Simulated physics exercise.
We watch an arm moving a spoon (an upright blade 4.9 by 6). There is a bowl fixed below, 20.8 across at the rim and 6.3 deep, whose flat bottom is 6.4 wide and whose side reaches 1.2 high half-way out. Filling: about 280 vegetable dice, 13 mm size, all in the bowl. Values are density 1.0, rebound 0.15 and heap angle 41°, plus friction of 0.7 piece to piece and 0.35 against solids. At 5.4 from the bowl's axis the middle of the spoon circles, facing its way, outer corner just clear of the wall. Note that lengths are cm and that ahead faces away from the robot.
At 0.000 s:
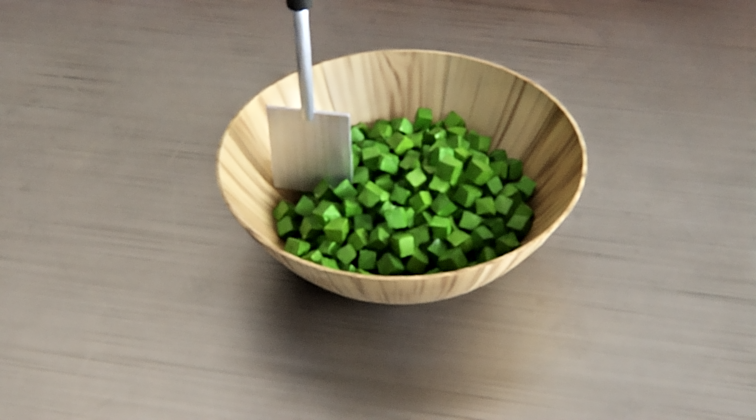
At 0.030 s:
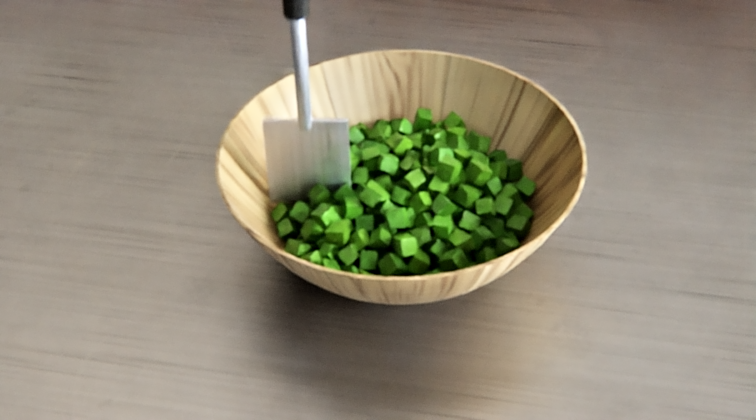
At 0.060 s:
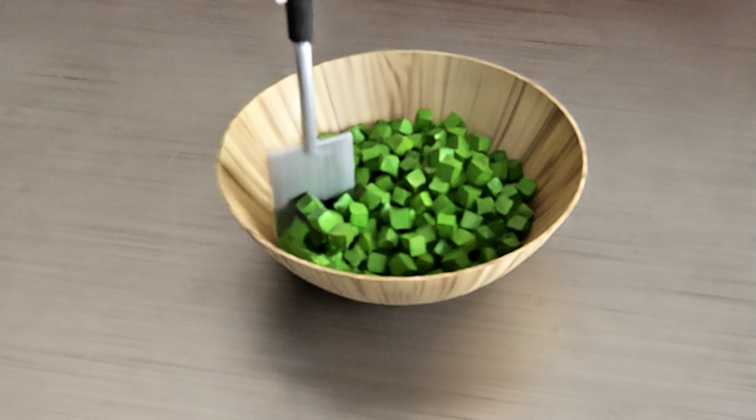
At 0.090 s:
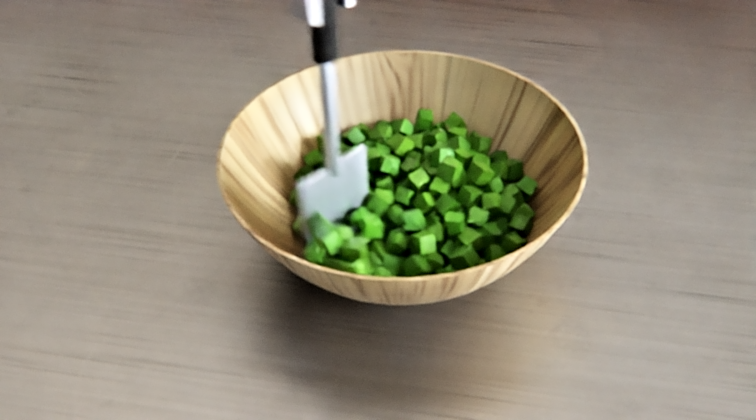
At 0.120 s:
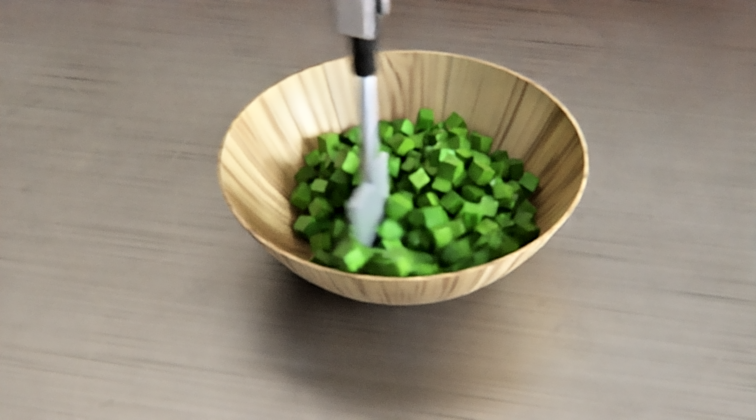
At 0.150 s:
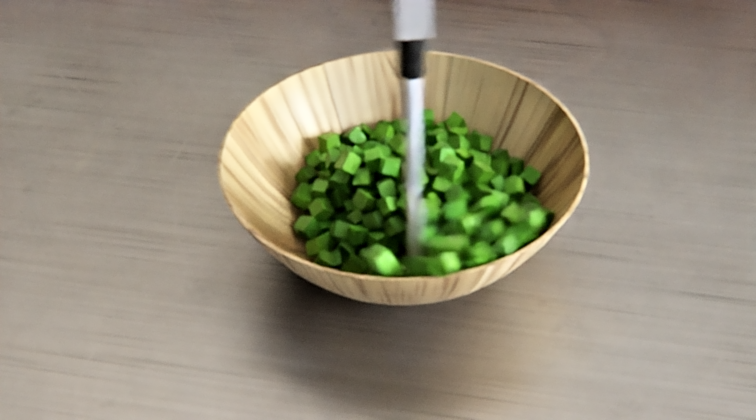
A grey-brown, wood-grained tabletop is seen from above at an angle by a camera that stays still. A round bowl of pale, striped wood sits near the middle, holding many small bright green cubes, with a flat silver blade on a black-gripped handle upright at its left side. Moved by a partly visible robot arm, the blade dips, then sweeps along the near side towards the right, turning edge-on and pushing cubes along.
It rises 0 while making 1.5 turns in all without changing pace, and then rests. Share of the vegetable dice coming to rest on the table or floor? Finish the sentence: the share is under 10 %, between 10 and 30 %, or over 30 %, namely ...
The share is over 30 %.
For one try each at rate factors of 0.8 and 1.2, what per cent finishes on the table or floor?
Estimates in order: Near 40 % and near 55 %.
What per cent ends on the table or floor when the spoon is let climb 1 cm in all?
That works out to some 35 per cent.
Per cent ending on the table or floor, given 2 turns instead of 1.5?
Roughly 55 percent would end up there.
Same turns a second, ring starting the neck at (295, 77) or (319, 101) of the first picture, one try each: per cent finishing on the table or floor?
Near 35 per cent and near 45 per cent, in that order.
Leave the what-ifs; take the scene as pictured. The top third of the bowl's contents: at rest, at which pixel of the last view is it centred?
The centre is near pixel (471, 140).
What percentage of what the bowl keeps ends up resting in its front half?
I'd put it near 30 per cent.
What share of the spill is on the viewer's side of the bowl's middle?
About 40 per cent.
By 0.35 s, 274° round, highest piece 9 above the table; 225 in the bowl, 13 on the table or floor, 37 in flight or on the tool.
By 0.55 s, 80° round, highest piece 9 above the table; 173 in the bowl, 87 on the table or floor, 15 in flight or on the tool.
By 0.85 s, 180° round, highest piece 7 above the table; 147 in the bowl, 128 on the table or floor.
By 1.55 s, 180° round, highest piece 7 above the table; 147 in the bowl, 128 on the table or floor.
Final count, 147 in the bowl, 128 on the table or floor. That is 47 % on the table or floor.
